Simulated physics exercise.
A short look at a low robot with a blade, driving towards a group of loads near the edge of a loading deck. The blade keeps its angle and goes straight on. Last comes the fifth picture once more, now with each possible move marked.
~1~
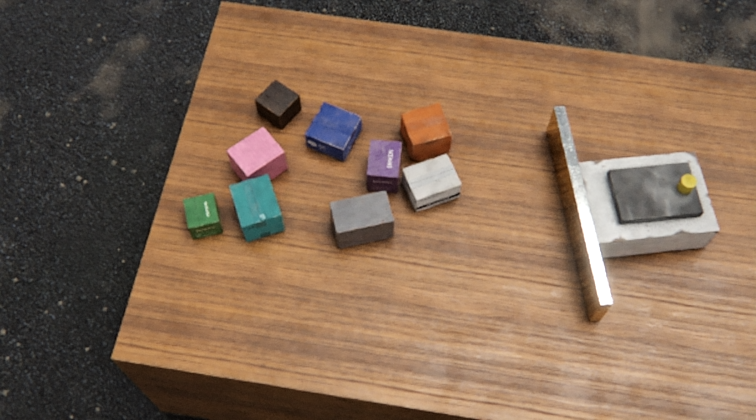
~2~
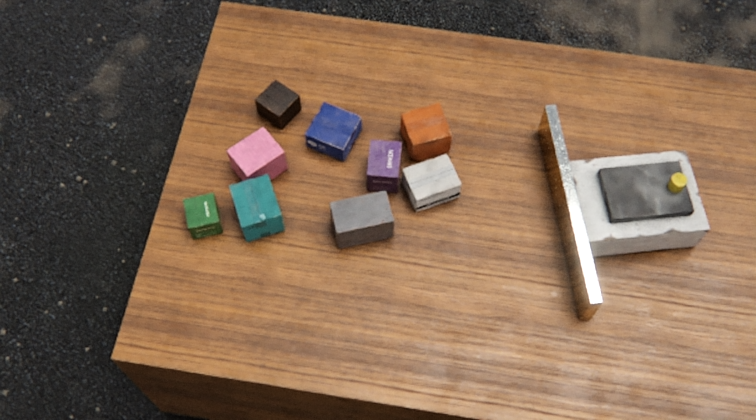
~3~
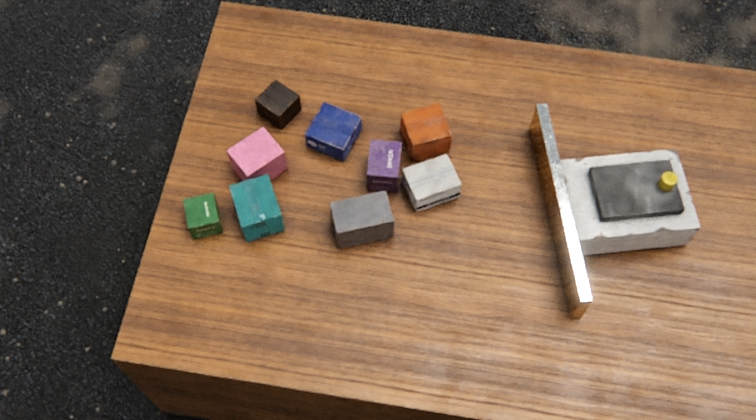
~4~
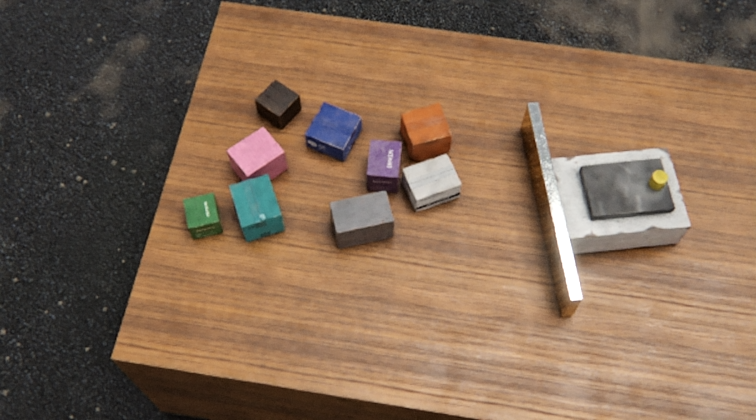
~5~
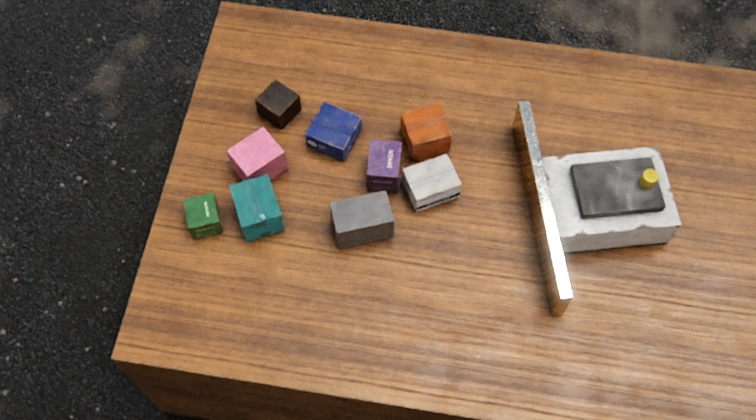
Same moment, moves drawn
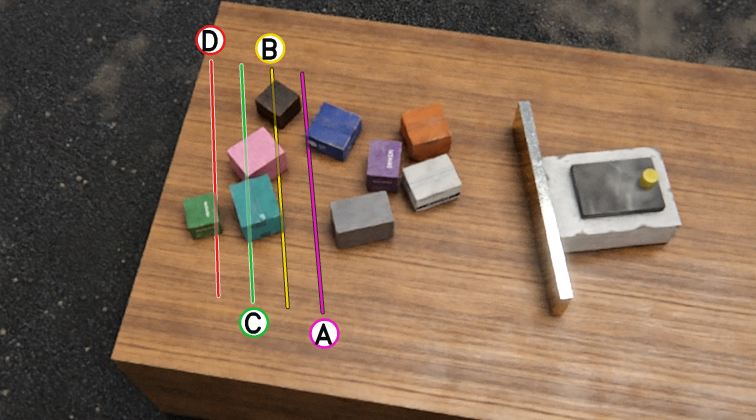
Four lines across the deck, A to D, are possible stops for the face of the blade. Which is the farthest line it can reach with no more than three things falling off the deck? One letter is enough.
No fourth one falls up to C.
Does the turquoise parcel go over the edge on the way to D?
Yes.
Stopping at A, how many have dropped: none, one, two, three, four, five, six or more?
In all, none.
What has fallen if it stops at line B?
The pink crate.
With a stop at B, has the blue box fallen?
No.
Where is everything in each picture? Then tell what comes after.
In the first frame, white box (432, 183); orange box (425, 133); robot (649, 193).
In the second frame, robot (639, 192); blue box (334, 131).
In the third frame, robot (629, 190); black crate (278, 104).
In the fourth frame, robot (620, 189); green box (203, 216).
In the fifth frame, robot (611, 188); white box (432, 183); orange box (425, 133); pink crate (257, 159).
On the copy, A at (311, 185); B at (279, 180); C at (247, 175); D at (214, 171).
On C. First, robot (501, 172); orange box (397, 130); purple box (360, 162).
Then, robot (393, 157); pink crate (213, 159); black crate (256, 85).
Finally, robot (312, 145); pink crate over the edge; green box over the edge; three fallen.
By contrast, A is within the limit but short; B is within the limit but short; D drops five.
